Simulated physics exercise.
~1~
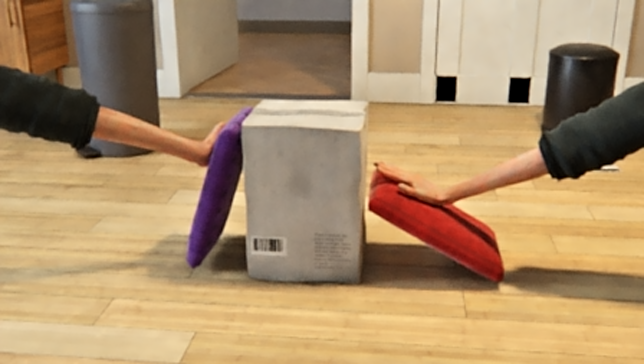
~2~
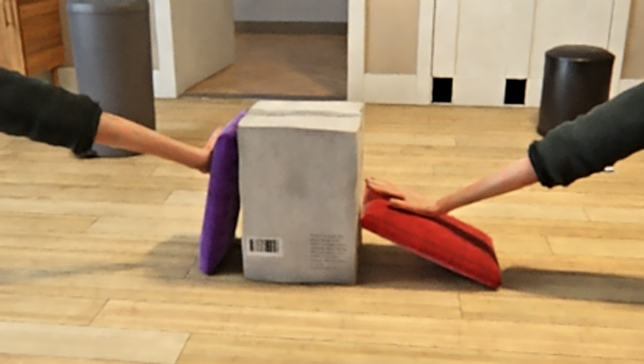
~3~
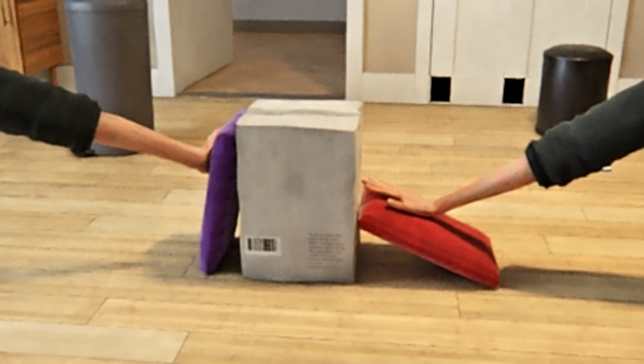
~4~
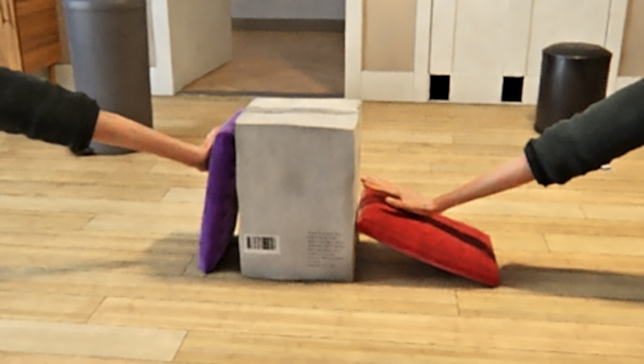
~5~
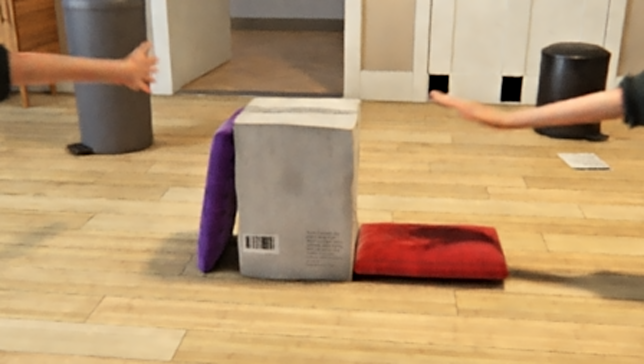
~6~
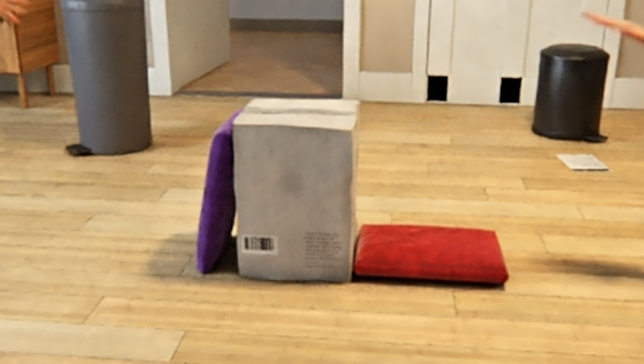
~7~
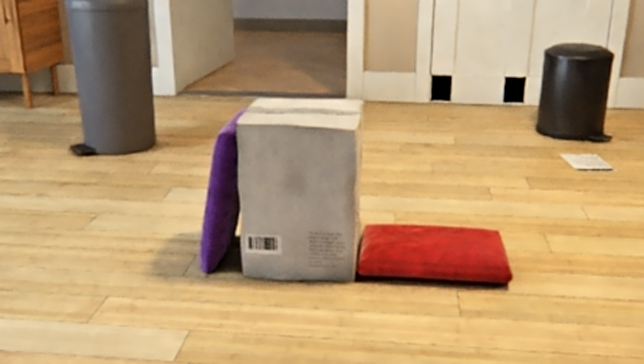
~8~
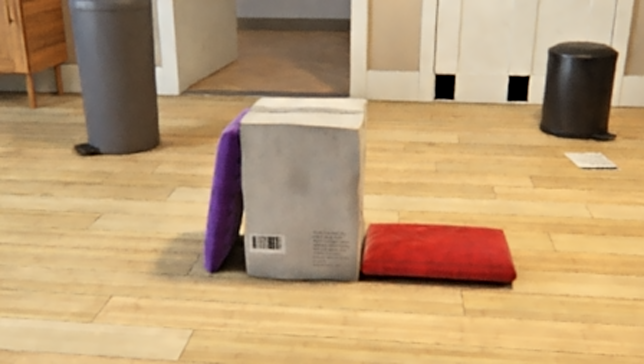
A white box stands on a bare, light wooden floor, seen from the front by a slightly swaying handheld camera, with a doorway and two dark bins behind. Two dark-sleeved arms reach in from either side, the left hand holding a purple pillow against the box and the right hand holding a red pillow at a low slant. The pillows settle a little, then both hands let go and draw back out of view. The red pillow drops flat onto the floor to the right of the box, while the purple one stays leaning upright against its left side.
